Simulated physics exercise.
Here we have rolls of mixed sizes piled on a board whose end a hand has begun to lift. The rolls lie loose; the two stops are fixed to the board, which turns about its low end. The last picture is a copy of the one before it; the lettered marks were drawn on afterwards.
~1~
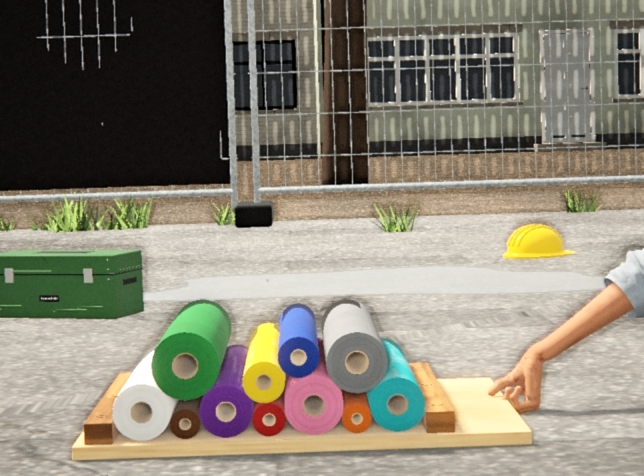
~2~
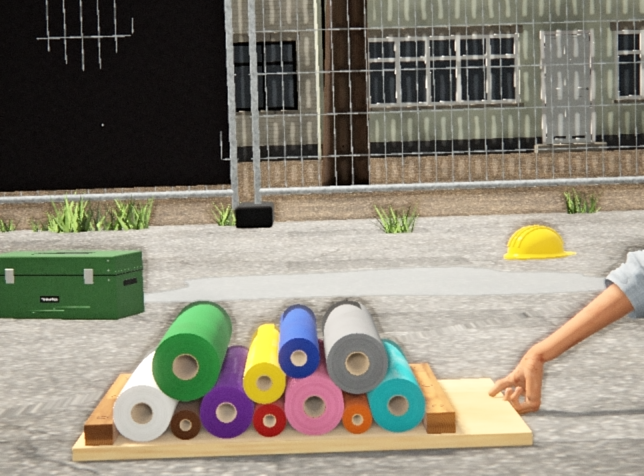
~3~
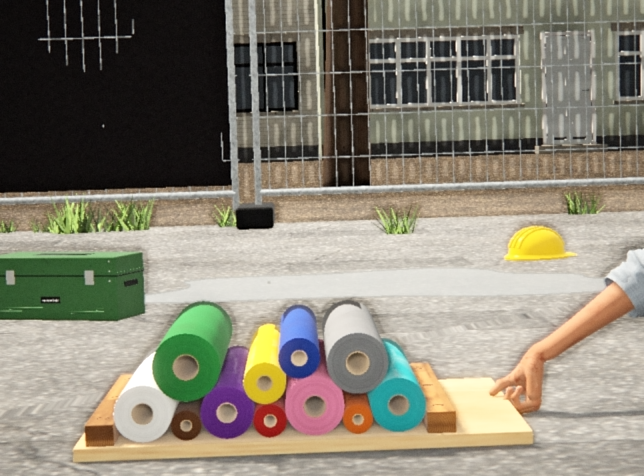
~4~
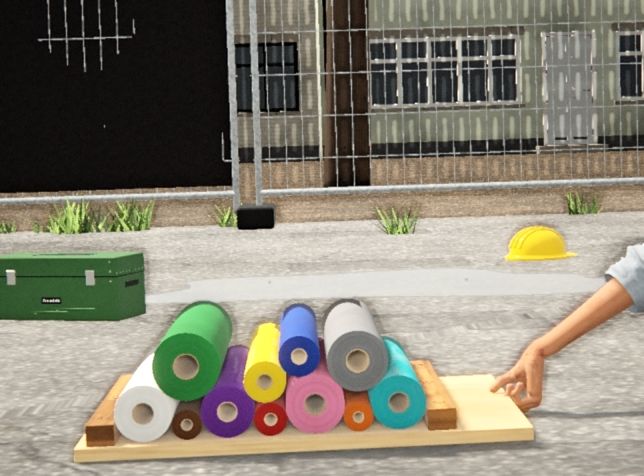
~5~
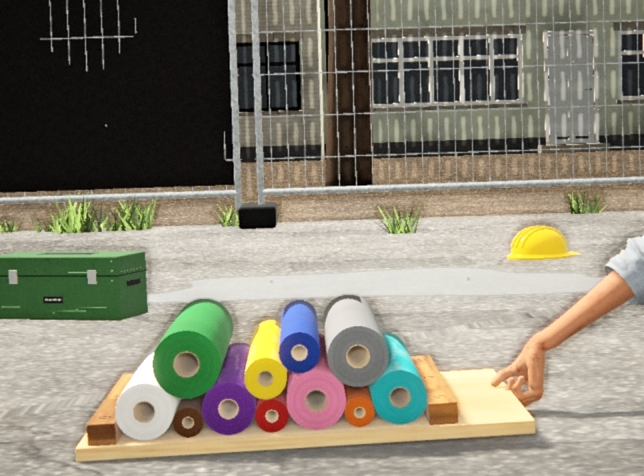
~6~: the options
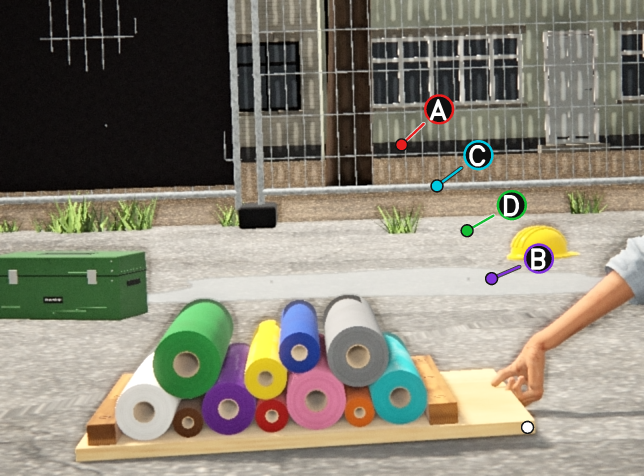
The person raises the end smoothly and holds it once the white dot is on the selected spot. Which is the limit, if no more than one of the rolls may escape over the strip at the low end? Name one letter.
Stop at A.
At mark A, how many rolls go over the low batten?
At A the number is none.
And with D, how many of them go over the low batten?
With D, none.
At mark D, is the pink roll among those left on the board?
Yes, with D.
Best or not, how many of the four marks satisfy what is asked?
The number is four.
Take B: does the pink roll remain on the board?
Yes.
On the marked copy, A at (401, 145); B at (492, 278); C at (437, 186); D at (467, 231); the white dot at (527, 428).
Taking A. A third of the way, board at 21°.
Two thirds of the way, board at 41°.
When it is over, board at 42°, none over the low batten.
As for the rest, B none over the low batten; C none over the low batten; D none over the low batten.
